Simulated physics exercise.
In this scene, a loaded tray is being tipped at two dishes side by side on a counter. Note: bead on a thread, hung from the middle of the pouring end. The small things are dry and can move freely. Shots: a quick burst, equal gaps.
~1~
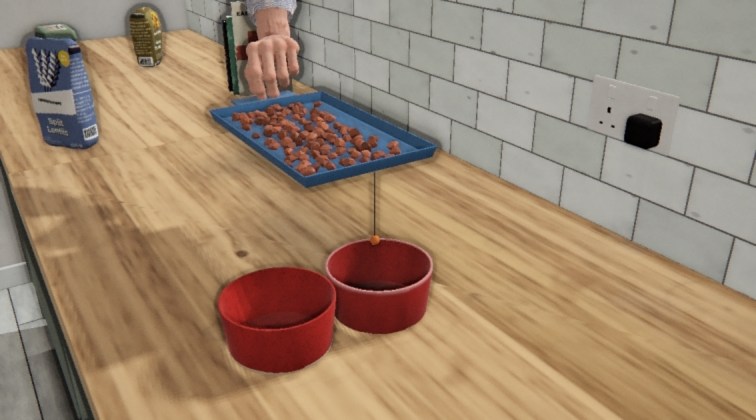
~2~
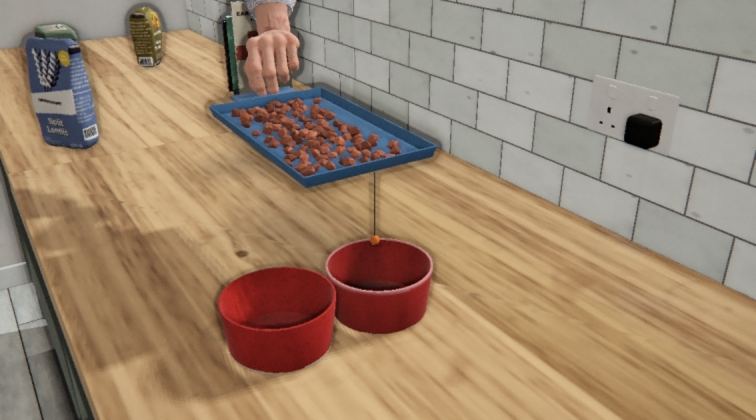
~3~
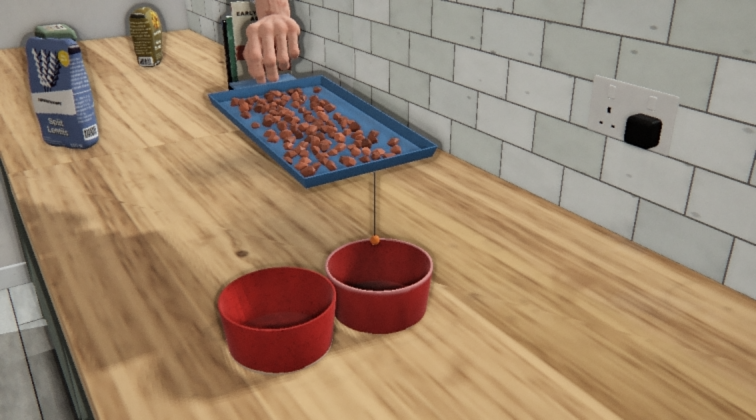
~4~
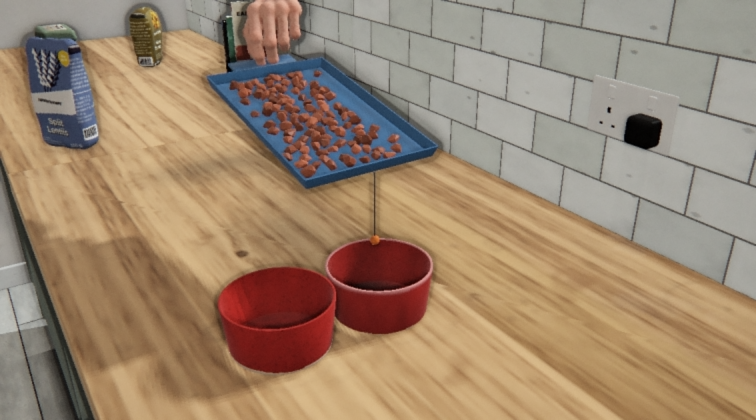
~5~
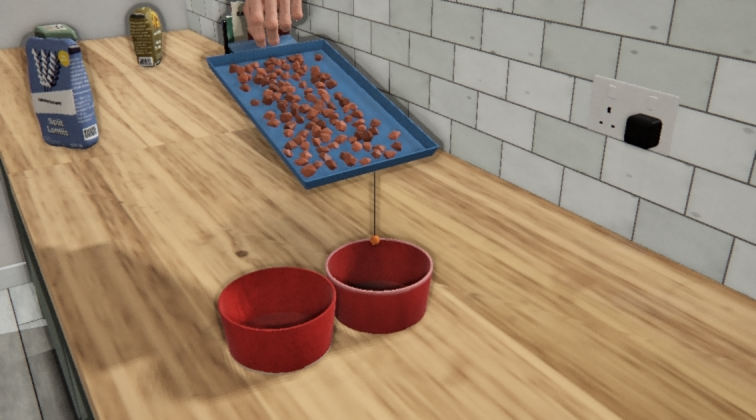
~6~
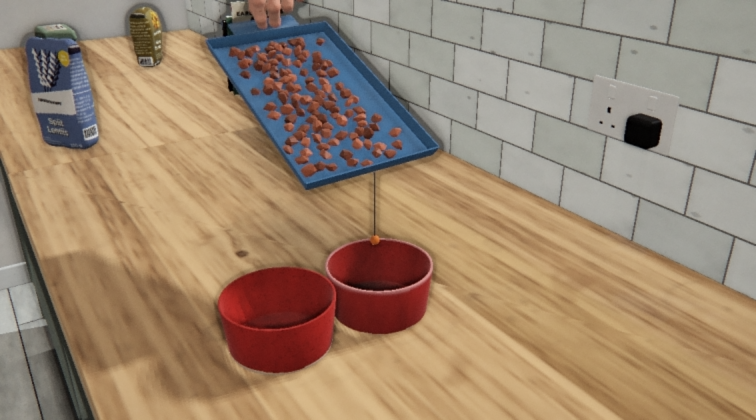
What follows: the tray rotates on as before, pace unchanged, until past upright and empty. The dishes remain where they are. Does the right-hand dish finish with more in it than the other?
Yes.
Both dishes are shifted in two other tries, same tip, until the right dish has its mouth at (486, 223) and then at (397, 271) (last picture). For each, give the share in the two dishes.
You'd get near 30 percent first and near 80 percent next.
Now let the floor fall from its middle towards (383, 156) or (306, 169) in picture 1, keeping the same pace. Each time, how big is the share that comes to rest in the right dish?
Well, 30 percent for one and then 30 percent for the other.
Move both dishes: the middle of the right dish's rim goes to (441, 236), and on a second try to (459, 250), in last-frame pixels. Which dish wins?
First try: The leftmost dish; second try: The leftmost dish.
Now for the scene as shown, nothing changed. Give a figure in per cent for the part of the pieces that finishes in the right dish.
About 50 per cent.
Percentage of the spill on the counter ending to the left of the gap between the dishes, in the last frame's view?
Close to 10 per cent.
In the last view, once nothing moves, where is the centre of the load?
Last view, resting centre - approx. (389, 317).
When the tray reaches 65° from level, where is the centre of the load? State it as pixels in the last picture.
Somewhere about pixel (358, 155).
Soon, tray tipped steeply; most on the tray; a small part in the air.
A while on, tray tipped past a quarter turn; a small part on the tray; a small part in the left dish; about a third in the right dish; about a third outside both; a small part in the air.
Towards the end, tray tipped past a quarter turn; a small part in the left dish; about half in the right dish; about a third outside both.
Finally, tray tipped past a quarter turn; a small part in the left dish; about half in the right dish; about a third outside both.
